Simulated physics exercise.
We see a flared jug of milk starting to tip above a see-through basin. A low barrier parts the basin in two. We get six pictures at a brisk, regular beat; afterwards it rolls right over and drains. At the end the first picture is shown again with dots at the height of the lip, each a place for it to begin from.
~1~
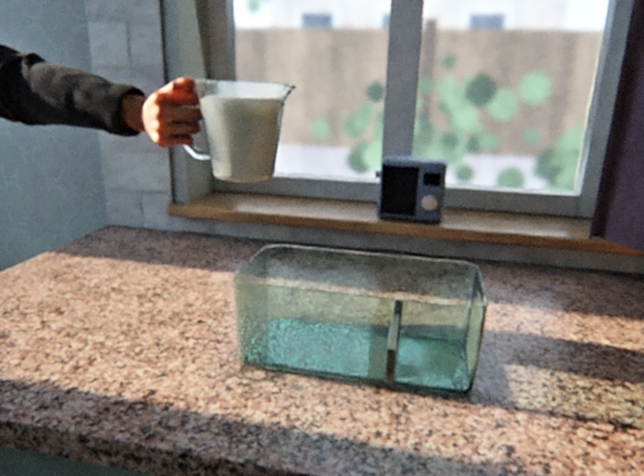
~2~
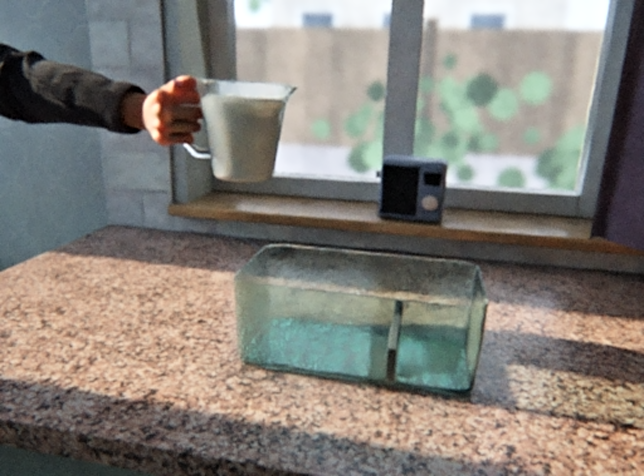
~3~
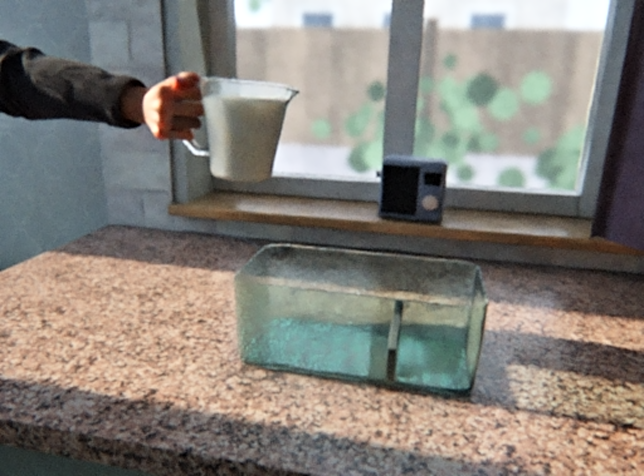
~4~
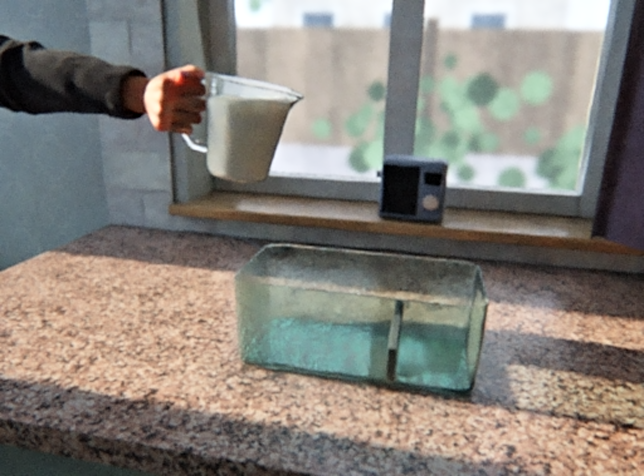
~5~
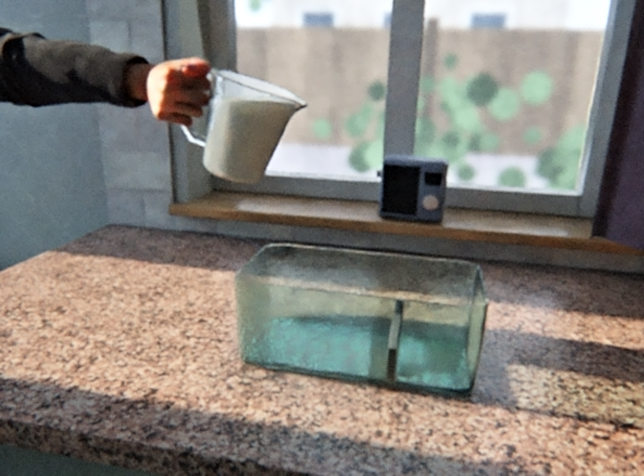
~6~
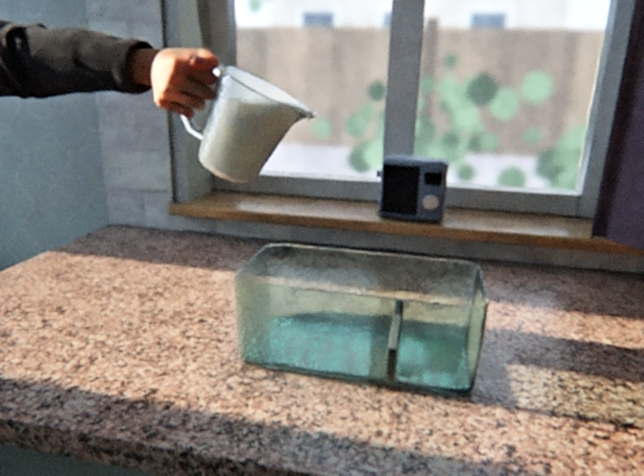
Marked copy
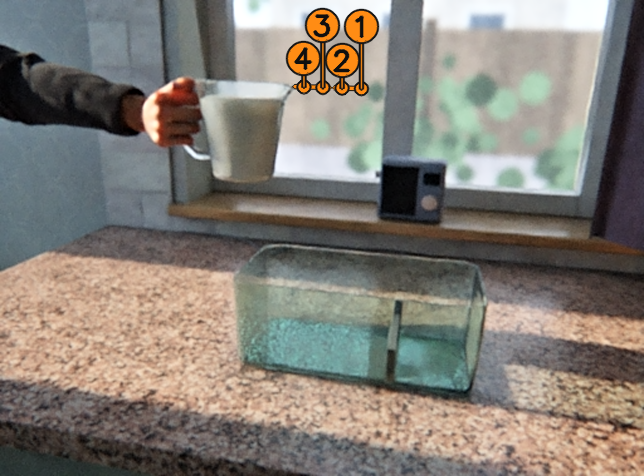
The clip opens on a hand at the left holding a flared jug of milk upright above a see-through basin, parted by a low barrier, on a speckled counter. The hand then gradually tilts the jug to the right, its base staying nearly in place, until the milk reaches the lip.
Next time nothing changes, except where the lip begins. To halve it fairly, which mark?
Take 2.
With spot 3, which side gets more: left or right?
More ends on the left.
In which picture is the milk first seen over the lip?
In picture 6.
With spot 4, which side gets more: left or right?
The left side.
In orange, 1 at (361, 88); 2 at (342, 88); 3 at (322, 87); 4 at (303, 86).
For spot 1, about 19 % ends left of the wall and 79 % right of it.
For spot 2, about 47 % ends left of the wall and 52 % right of it.
For spot 3, about 84 % ends left of the wall and 12 % right of it; 4 % is lost outside.
For spot 4, about 93 % ends left of the wall and 4 % right of it; 3 % is lost outside.
